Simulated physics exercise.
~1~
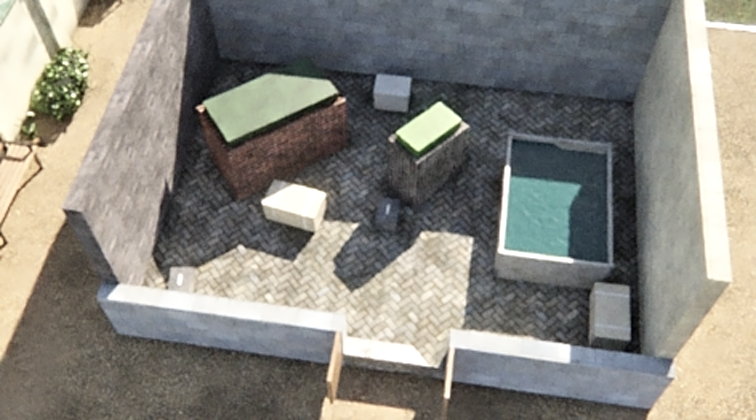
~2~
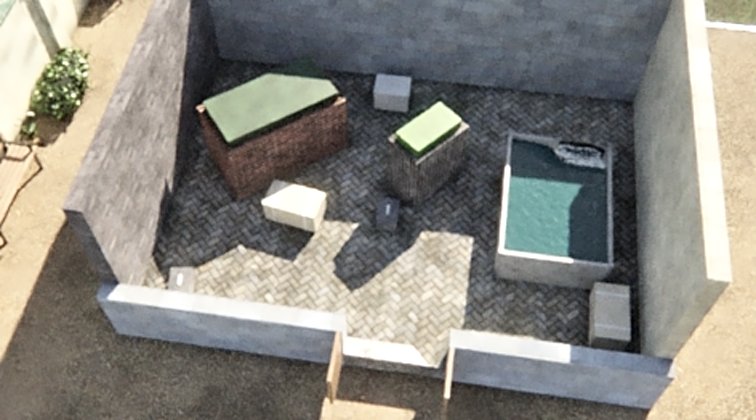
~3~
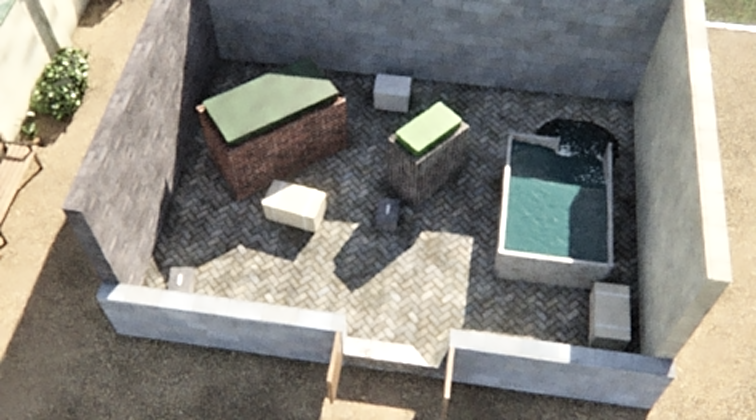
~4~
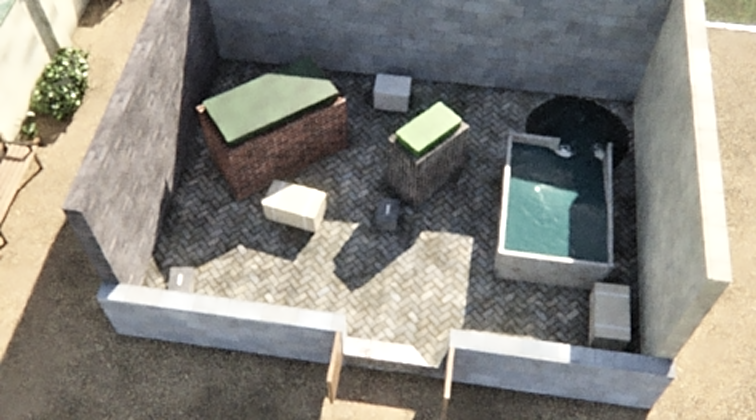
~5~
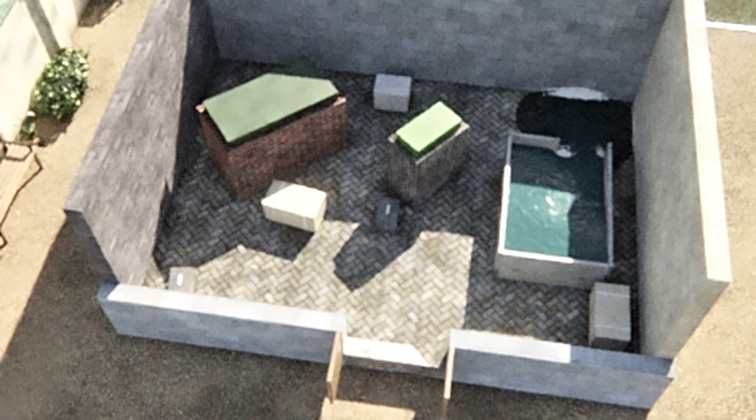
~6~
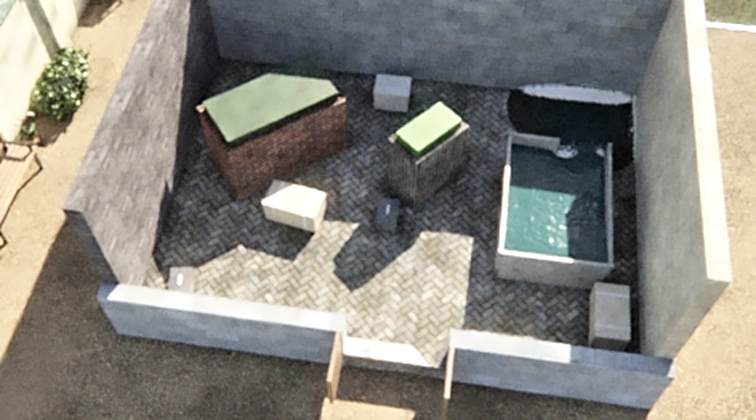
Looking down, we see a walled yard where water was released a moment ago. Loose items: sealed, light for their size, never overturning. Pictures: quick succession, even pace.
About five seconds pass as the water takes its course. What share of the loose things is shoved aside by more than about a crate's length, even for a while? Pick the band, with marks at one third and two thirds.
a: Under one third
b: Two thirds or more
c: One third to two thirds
Under one third (a).
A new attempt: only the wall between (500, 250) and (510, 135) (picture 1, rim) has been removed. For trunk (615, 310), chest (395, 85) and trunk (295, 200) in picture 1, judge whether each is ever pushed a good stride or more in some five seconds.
First stays short of it, second covers that distance, third covers that distance.
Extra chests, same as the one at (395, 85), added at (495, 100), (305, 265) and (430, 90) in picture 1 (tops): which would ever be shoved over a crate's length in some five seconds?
One by one: Knocked well away; hardly budges; knocked well away.
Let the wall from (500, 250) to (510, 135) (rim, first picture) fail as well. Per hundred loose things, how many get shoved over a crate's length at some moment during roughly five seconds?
Estimate: Roughly 80 per cent.
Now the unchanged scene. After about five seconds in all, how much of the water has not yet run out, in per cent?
Close to 100 percent of it stays.
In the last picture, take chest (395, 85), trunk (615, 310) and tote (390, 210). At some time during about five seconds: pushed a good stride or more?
Item one went the distance, item two stayed under the mark, item three stayed under the mark.
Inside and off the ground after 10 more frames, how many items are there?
Tally: 0.
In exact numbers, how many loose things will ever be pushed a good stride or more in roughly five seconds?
That adds up to 1.
A moment on, 0 of 5 are well off their spots; 0 afloat.
Next, 0 of 5 are well off their spots; 0 afloat.
Later, 1 of 5 are well off their spots; 0 afloat.
In the end, 1 of 5 are well off their spots, and 1 have been at some point; 0 afloat.
